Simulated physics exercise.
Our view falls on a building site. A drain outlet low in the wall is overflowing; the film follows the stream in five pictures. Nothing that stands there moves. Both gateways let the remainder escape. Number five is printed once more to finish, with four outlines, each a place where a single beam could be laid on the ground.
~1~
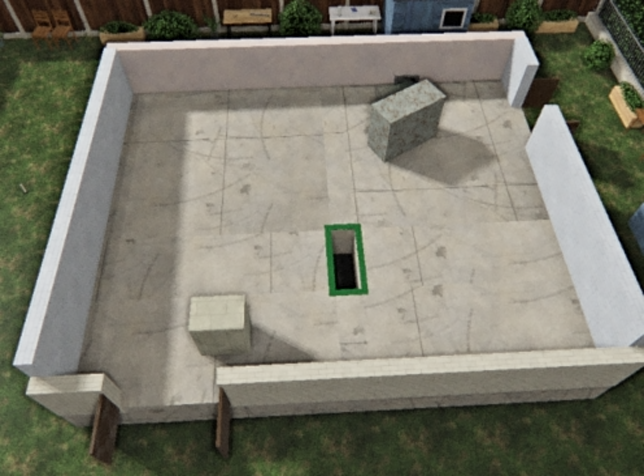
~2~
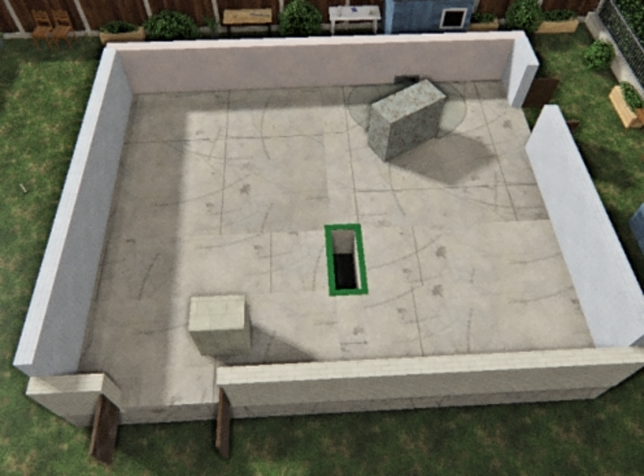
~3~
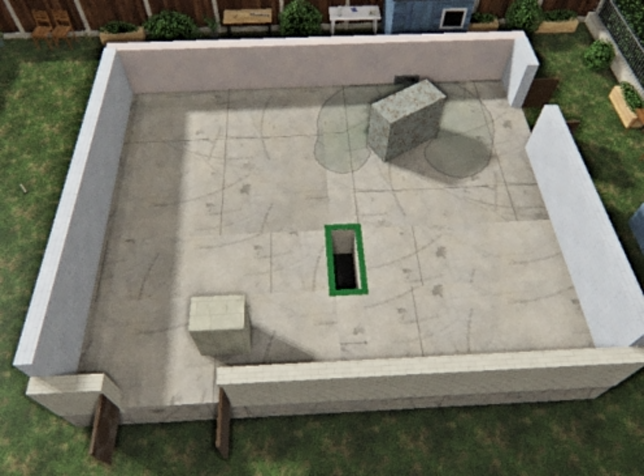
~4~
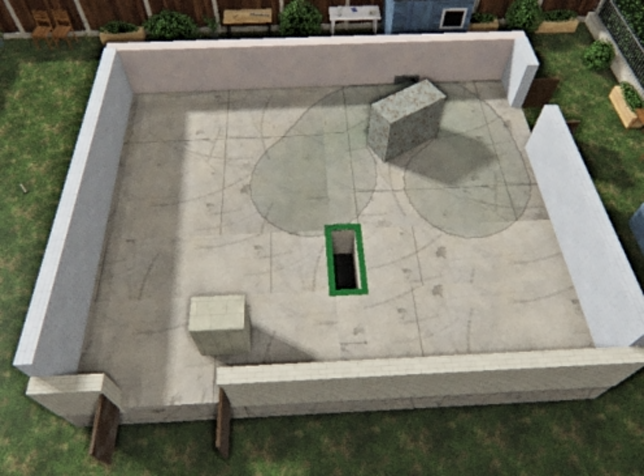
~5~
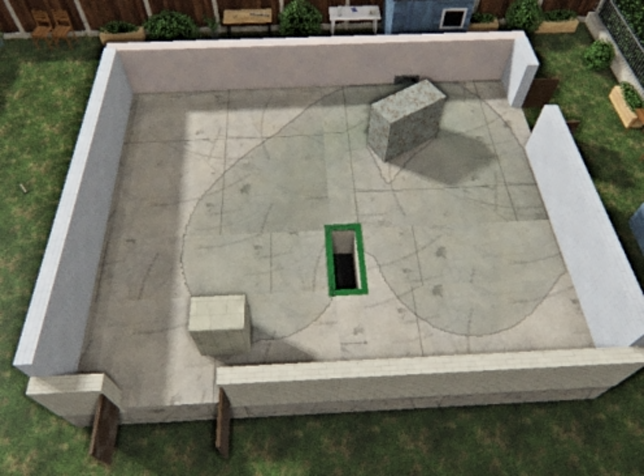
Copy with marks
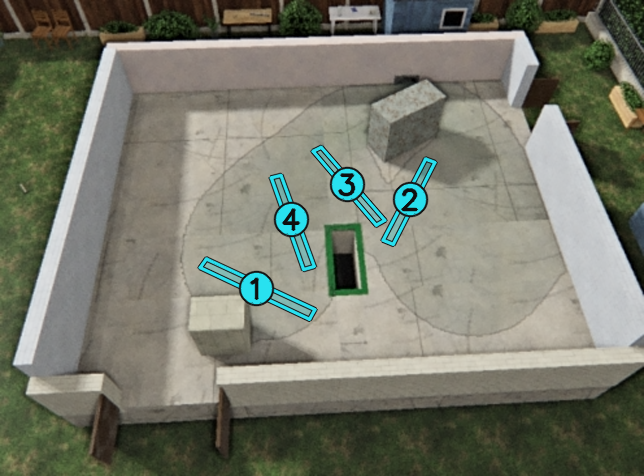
A dark wet patch spreads from the block at upper right across the walled concrete floor, reaching the green-edged drain.
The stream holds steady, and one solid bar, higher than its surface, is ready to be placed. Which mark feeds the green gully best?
Take 4.
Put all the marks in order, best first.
4, 1, 2, 3.
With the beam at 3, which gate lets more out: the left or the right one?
More leaves on the left.
On the marked copy, 1 from (203, 263) to (312, 314); 2 from (388, 242) to (430, 160); 3 from (317, 149) to (380, 222); 4 from (276, 176) to (308, 268).
With 1, about 19 % of the stream goes into the green gully, about 76 % out by the gates.
With 2, about 12 % of the stream goes into the green gully, about 81 % out by the gates.
With 3, about 4 % of the stream goes into the green gully, about 90 % out by the gates.
With 4, about 38 % of the stream goes into the green gully, about 58 % out by the gates.
